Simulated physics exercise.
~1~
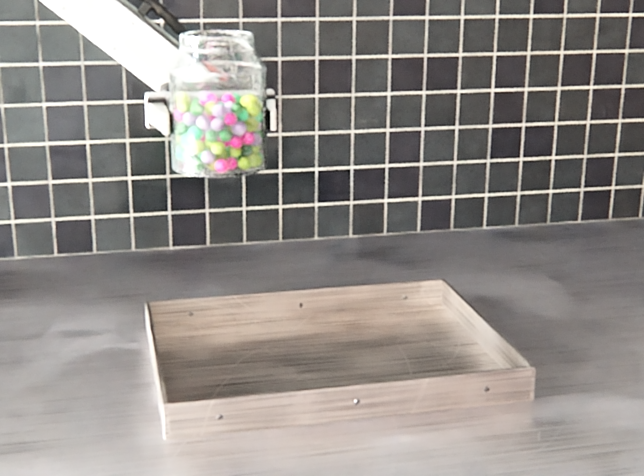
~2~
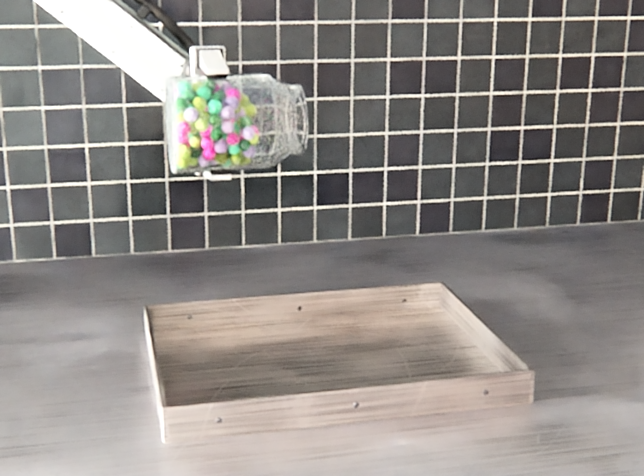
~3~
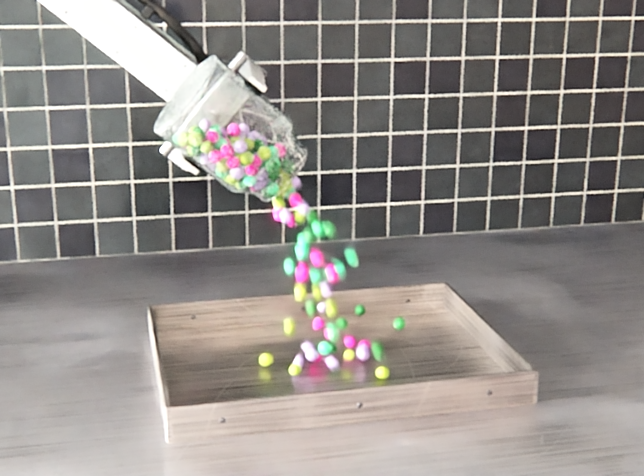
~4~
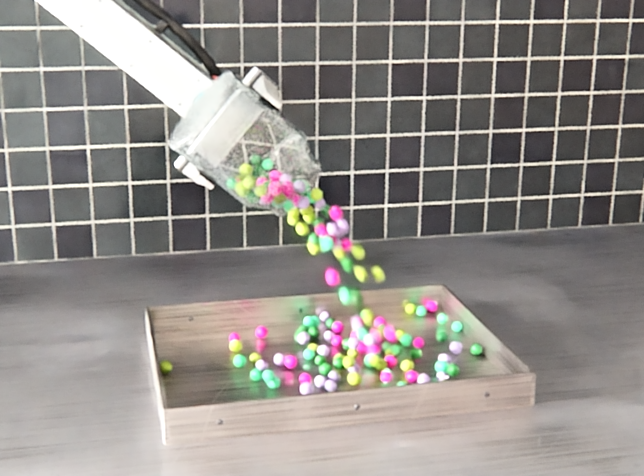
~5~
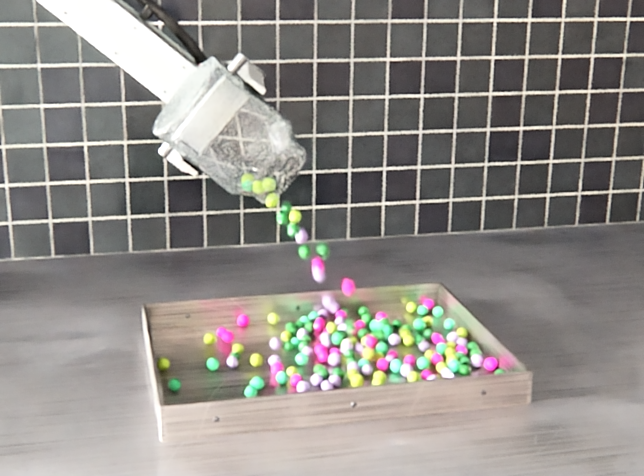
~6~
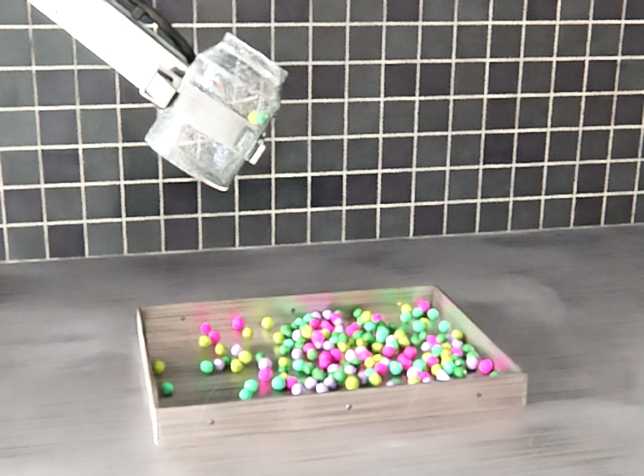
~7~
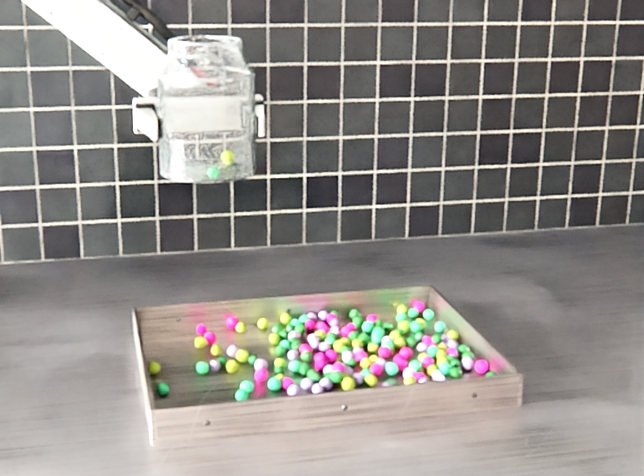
A robot arm tips a clear jar of small, colourful round sweets to the right until they pour into a shallow wooden tray on a grey surface, then turns it upright again, leaving a wide heap in the tray and just a couple of sweets in the jar.
